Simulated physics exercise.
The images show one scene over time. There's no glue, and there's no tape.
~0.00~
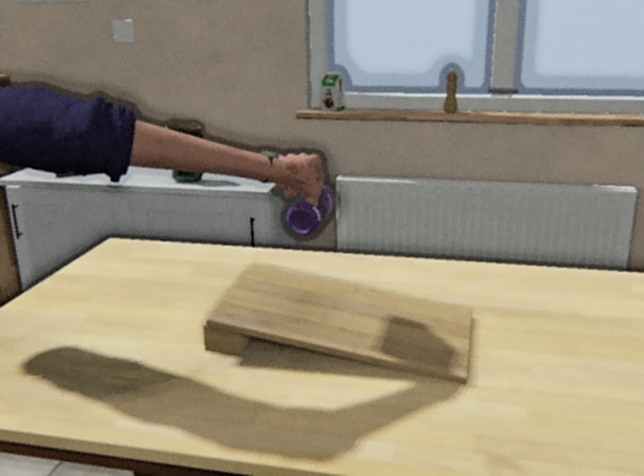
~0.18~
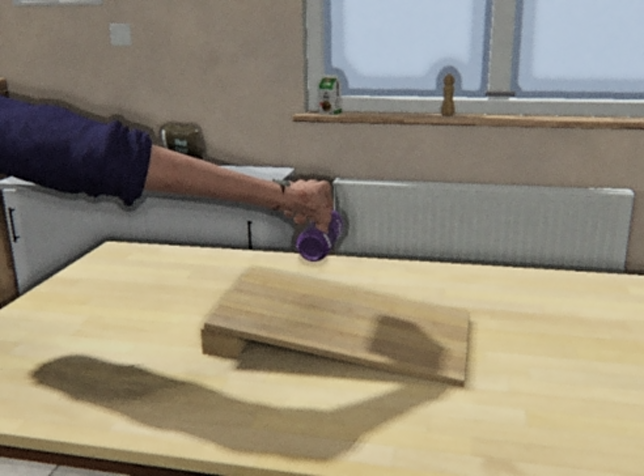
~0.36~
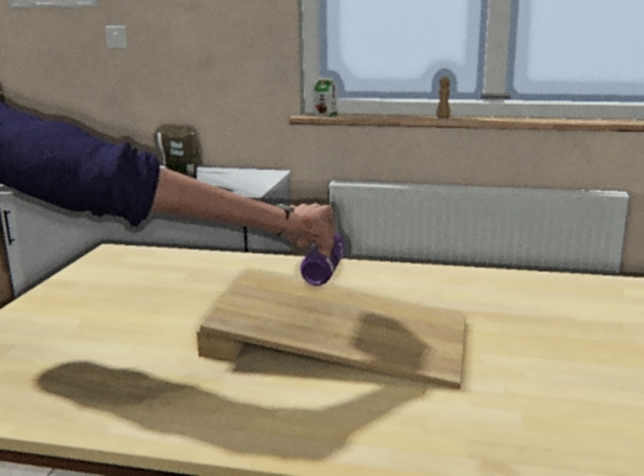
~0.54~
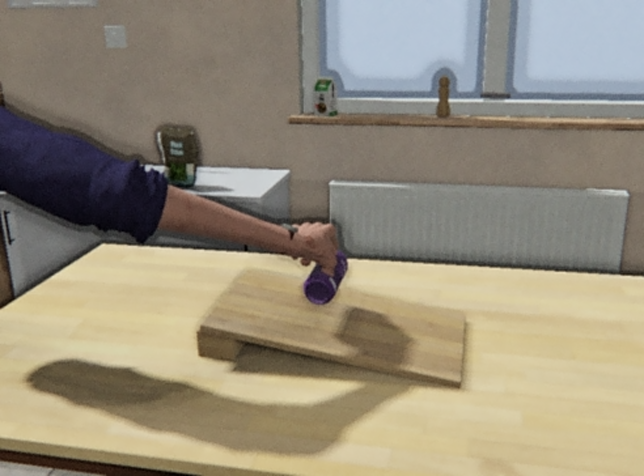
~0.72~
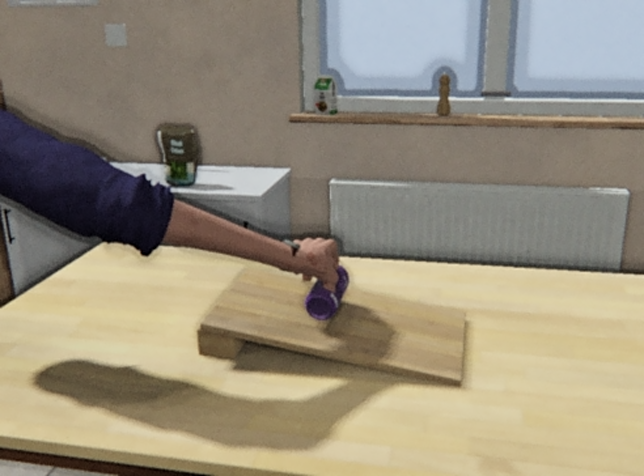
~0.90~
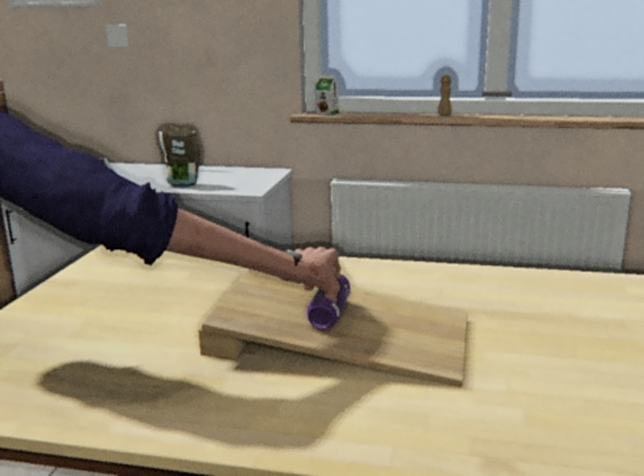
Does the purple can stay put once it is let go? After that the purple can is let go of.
No.
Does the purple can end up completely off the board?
Result: The purple can does not stay on top.
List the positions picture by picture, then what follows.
Still above its spot; purple can (312, 209), in the first picture.
Still above its spot; purple can (321, 235), in the second picture.
Still above its spot; purple can (324, 258), in the third picture.
Still above its spot; purple can (327, 276), in the fourth picture.
Still above its spot; purple can (328, 291), in the fifth picture.
In place under the hand; purple can (330, 300), in the sixth picture.
Around 1.90 s, purple can now off the board.
Around 2.60 s, things are still on the move.
Around 3.10 s, as before.
Finally (3.4 s), off the board, purple can. The purple can slides or rolls down.
